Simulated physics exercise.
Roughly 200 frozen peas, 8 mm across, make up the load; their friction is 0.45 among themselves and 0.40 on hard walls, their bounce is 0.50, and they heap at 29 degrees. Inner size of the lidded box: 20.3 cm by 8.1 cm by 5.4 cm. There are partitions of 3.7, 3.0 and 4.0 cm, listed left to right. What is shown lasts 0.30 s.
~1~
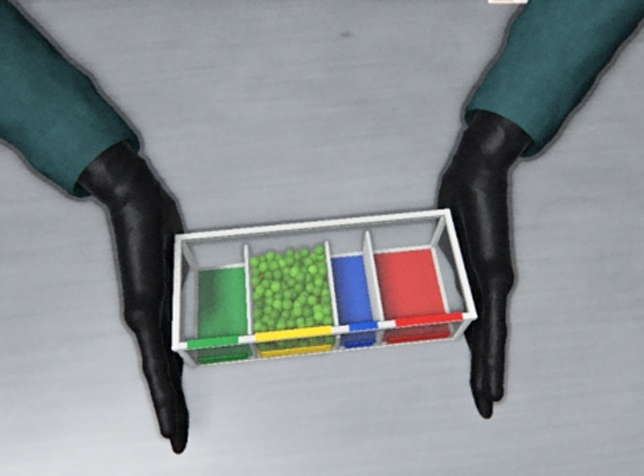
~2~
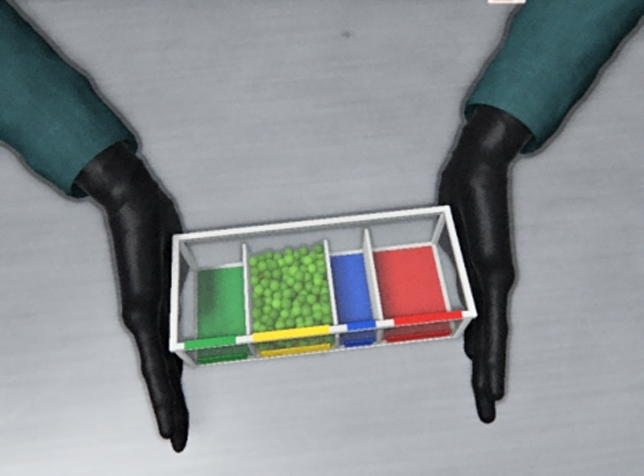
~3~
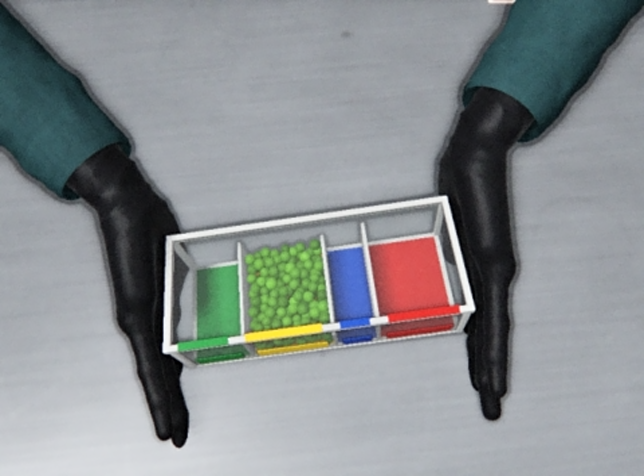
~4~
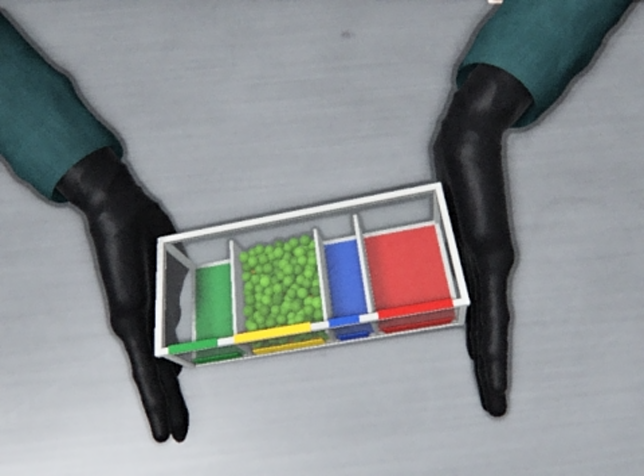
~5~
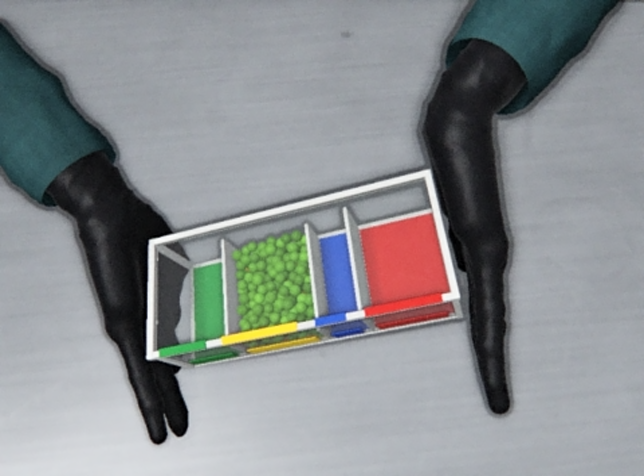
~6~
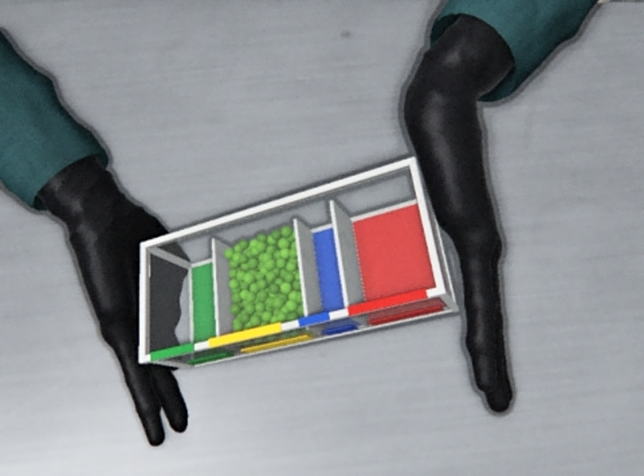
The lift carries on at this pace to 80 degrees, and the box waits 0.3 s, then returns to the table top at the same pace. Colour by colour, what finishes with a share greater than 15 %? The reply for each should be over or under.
For red it is under, for blue it is under, for green it is over, for yellow it is over.
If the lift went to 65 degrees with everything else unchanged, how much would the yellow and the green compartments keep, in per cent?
Result - yellow at 85 percent, green at 15 percent.
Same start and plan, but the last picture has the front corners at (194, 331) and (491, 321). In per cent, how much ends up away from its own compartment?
Roughly 55 per cent.
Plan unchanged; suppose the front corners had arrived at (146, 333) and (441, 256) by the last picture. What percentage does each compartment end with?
Per cent by compartment: Red 0, blue 0, green 25, yellow 75.
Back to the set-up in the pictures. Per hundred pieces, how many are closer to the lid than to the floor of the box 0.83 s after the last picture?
Roughly 30 percent of the pieces.
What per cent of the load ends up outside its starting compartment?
I'd say close to 30 percent.
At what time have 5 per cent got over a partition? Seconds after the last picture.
Roughly at the 0.55 s mark.
Then, 0.83 s after the last picture, tilt 80 degrees; green 25 %, yellow 75 %.
Then, 1.38 s after the last picture, tilt 40 degrees; green 30 %, yellow 70 %.
Then, 1.99 s after the last picture, tilt 0 degrees; green 30 %, yellow 70 %.
In the end, red 0 %, blue 0 %, green 30 %, yellow 70 %.
